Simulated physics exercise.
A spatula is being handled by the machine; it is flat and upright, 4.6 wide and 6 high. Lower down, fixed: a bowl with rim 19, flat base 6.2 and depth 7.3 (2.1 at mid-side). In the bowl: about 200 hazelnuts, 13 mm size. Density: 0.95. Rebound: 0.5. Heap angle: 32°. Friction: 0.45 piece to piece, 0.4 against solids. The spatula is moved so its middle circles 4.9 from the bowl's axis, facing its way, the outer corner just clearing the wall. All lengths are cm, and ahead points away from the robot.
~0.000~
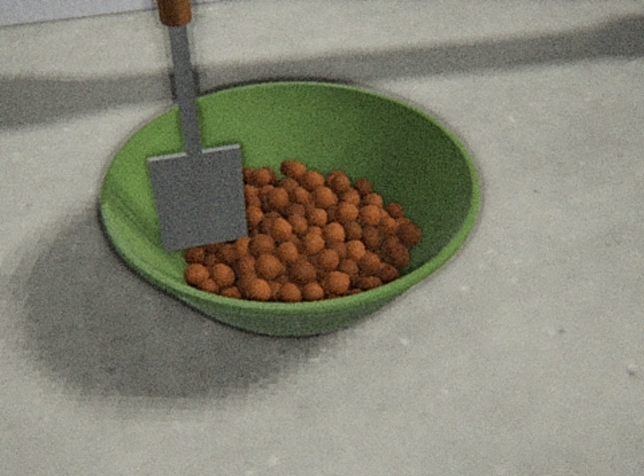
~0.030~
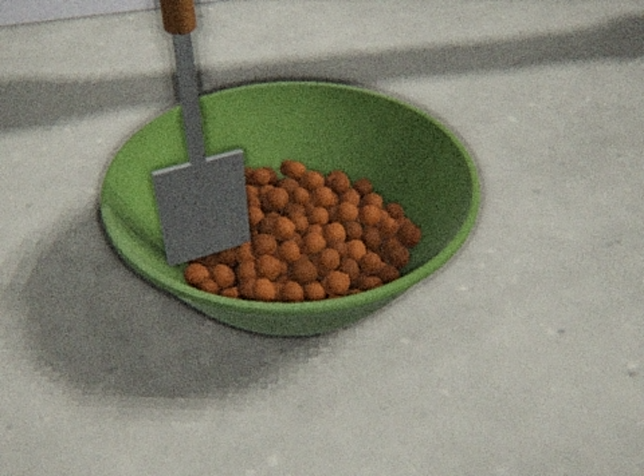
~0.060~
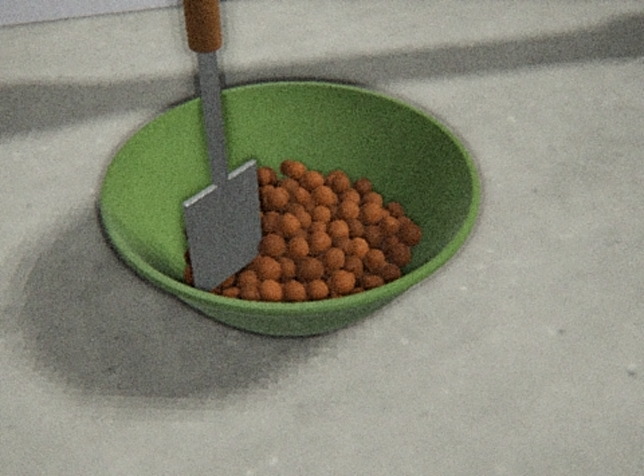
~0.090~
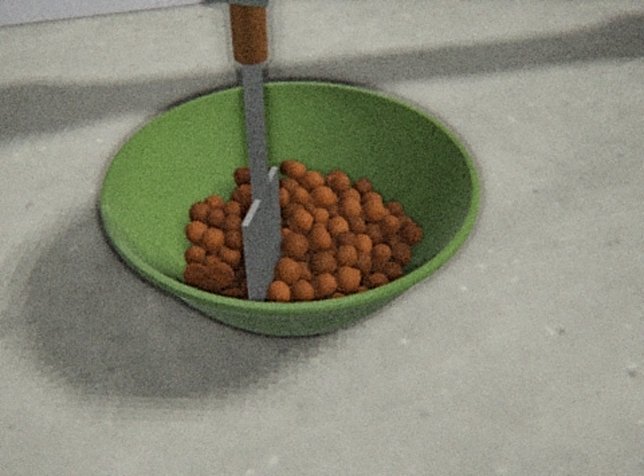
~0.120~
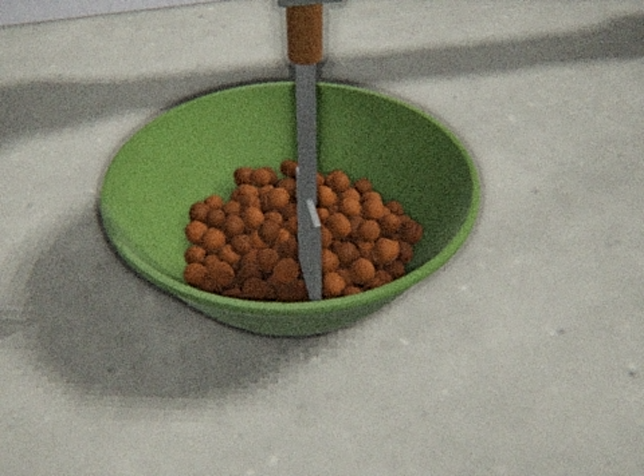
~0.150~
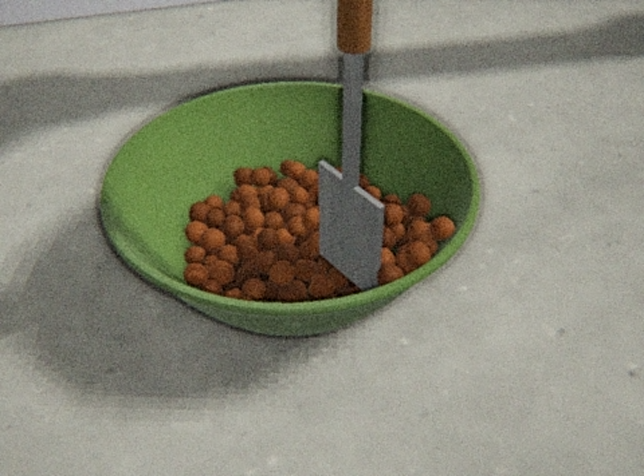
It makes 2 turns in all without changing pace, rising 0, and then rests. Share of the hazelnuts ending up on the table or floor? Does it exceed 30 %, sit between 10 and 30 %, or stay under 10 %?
It sits between 10 and 30 %.
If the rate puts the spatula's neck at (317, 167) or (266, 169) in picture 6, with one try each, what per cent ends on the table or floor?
First try: About 10 %; second try: About 5 %.
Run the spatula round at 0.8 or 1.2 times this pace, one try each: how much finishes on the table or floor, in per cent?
Estimates in order: Near 15 % and near 30 %.
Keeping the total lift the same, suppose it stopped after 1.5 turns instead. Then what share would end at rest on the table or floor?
It would be near 15 per cent.
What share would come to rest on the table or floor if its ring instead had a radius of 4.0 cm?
Near 25 percent.
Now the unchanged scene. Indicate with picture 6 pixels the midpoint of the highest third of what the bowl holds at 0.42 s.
I'd put its middle near (213, 238).
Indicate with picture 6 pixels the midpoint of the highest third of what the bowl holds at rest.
Estimated centre: (292, 241).
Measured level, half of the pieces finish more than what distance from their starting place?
I'd estimate close to 2 cm.
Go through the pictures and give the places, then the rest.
In the first picture, spatula neck at (191, 127), 0° round; upper third of the load around (305, 225), from x 195 to 410, top at y 170; 202 in the bowl.
In the second picture, spatula neck at (195, 136), 10° round; upper third of the load around (305, 224), from x 195 to 410, top at y 170.
In the third picture, spatula neck at (218, 155), 35° round; upper third of the load around (310, 227), from x 195 to 410, top at y 170.
In the fourth picture, spatula neck at (259, 168), 60° round; upper third of the load around (318, 226), from x 195 to 410, top at y 170.
In the fifth picture, spatula neck at (307, 169), 86° round; upper third of the load around (333, 226), from x 195 to 410, top at y 170.
In the sixth picture, spatula neck at (351, 157), 112° round; upper third of the load around (346, 219), from x 195 to 440, top at y 170; 202 in the bowl.
By 0.42 s, 348° round, highest piece 8 above the table; 188 in the bowl, 8 on the table or floor, 6 in flight or on the tool.
By 0.70 s, 225° round, highest piece 9 above the table; 173 in the bowl, 27 on the table or floor, 2 in flight or on the tool.
By 1.03 s, 0° round, highest piece 5 above the table; 169 in the bowl, 32 on the table or floor, 1 in flight or on the tool.
By 1.73 s, 0° round, highest piece 4 above the table; 169 in the bowl, 33 on the table or floor.
Final count, 169 in the bowl, 33 on the table or floor. That is 16 % on the table or floor.
